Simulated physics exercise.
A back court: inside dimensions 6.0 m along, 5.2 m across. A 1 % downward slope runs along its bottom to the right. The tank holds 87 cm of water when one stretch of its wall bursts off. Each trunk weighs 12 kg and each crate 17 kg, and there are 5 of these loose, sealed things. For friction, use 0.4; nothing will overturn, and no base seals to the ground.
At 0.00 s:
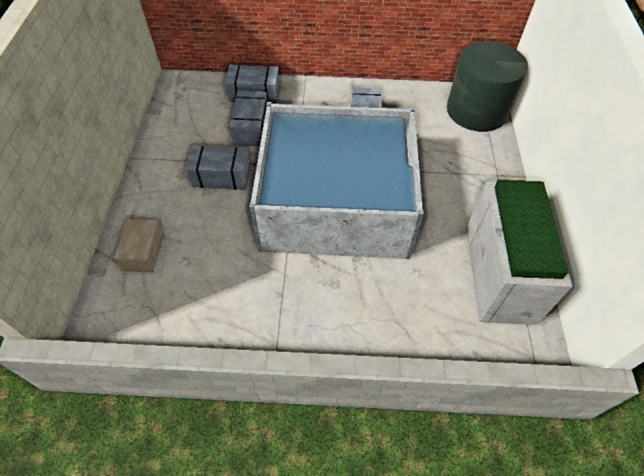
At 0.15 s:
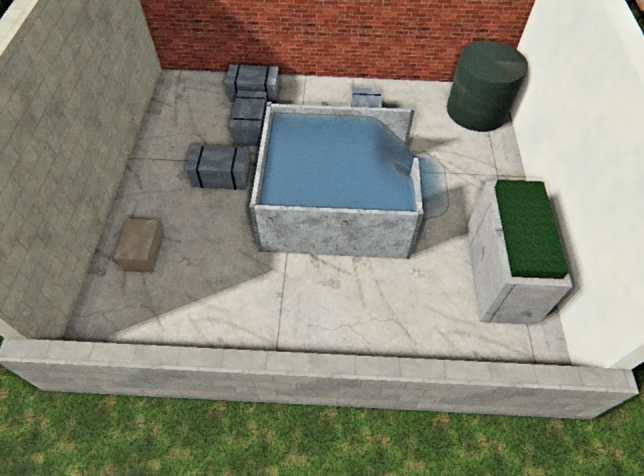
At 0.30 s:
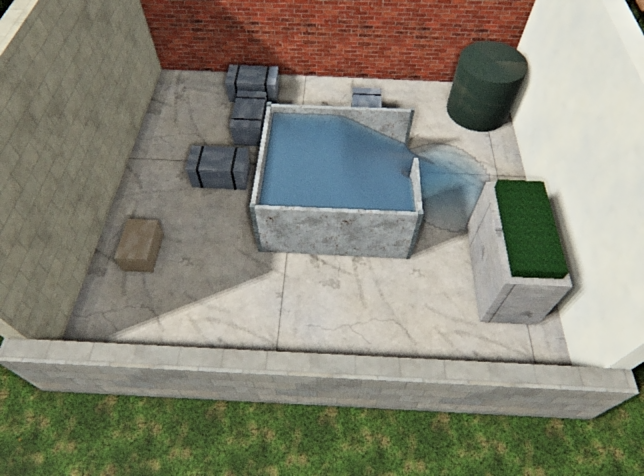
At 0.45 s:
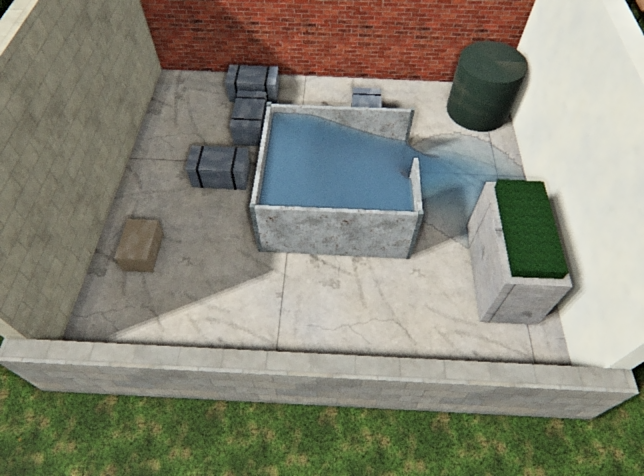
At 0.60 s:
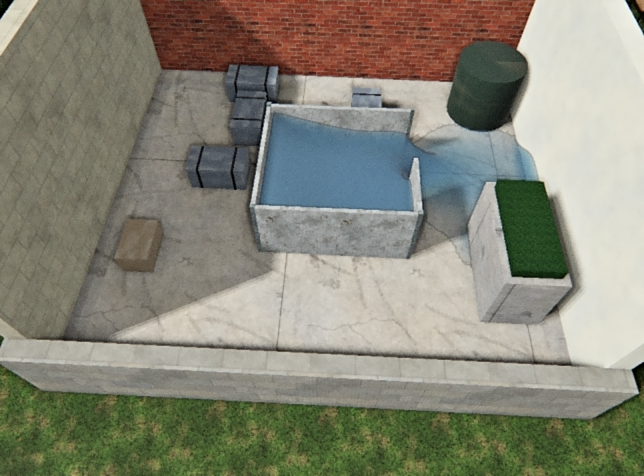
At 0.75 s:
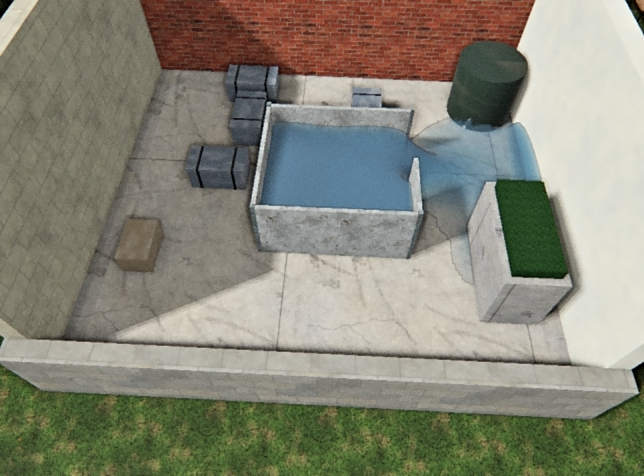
The video shows a walled court with a square tank of water, dark trunks and a green drum; part of the tank's right wall opens, and water pours out and spreads across the floor while the trunks stay still.
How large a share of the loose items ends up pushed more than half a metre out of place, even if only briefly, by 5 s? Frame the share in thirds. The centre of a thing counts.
Somewhere around half, from a third to just below two thirds.
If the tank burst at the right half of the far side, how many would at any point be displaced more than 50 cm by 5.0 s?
Then 5.
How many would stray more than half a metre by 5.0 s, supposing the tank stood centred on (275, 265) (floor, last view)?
In that case the number is 3.
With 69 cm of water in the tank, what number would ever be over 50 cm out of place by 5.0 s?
The answer would then be 2.
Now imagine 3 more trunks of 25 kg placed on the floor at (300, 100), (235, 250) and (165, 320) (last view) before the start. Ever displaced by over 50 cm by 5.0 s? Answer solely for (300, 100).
That one ends up beyond it.
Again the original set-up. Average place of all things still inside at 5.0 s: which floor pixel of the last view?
Somewhere near (200, 165).
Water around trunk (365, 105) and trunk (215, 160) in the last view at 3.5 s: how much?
Roughly 3 and 0 cm.
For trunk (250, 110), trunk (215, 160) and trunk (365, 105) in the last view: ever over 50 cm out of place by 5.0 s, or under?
Result, in order: Overshooting / undershooting / overshooting.
After 1.1 s 0 of 5 are over 50 cm from their spots; 0 afloat.
After 2.2 s 0 of 5 are over 50 cm from their spots; 0 afloat.
After 3.5 s 1 of 5 are over 50 cm from their spots; 0 afloat.
After 5.0 s 3 of 5 are over 50 cm from their spots, and 3 have been at some point; 2 afloat.
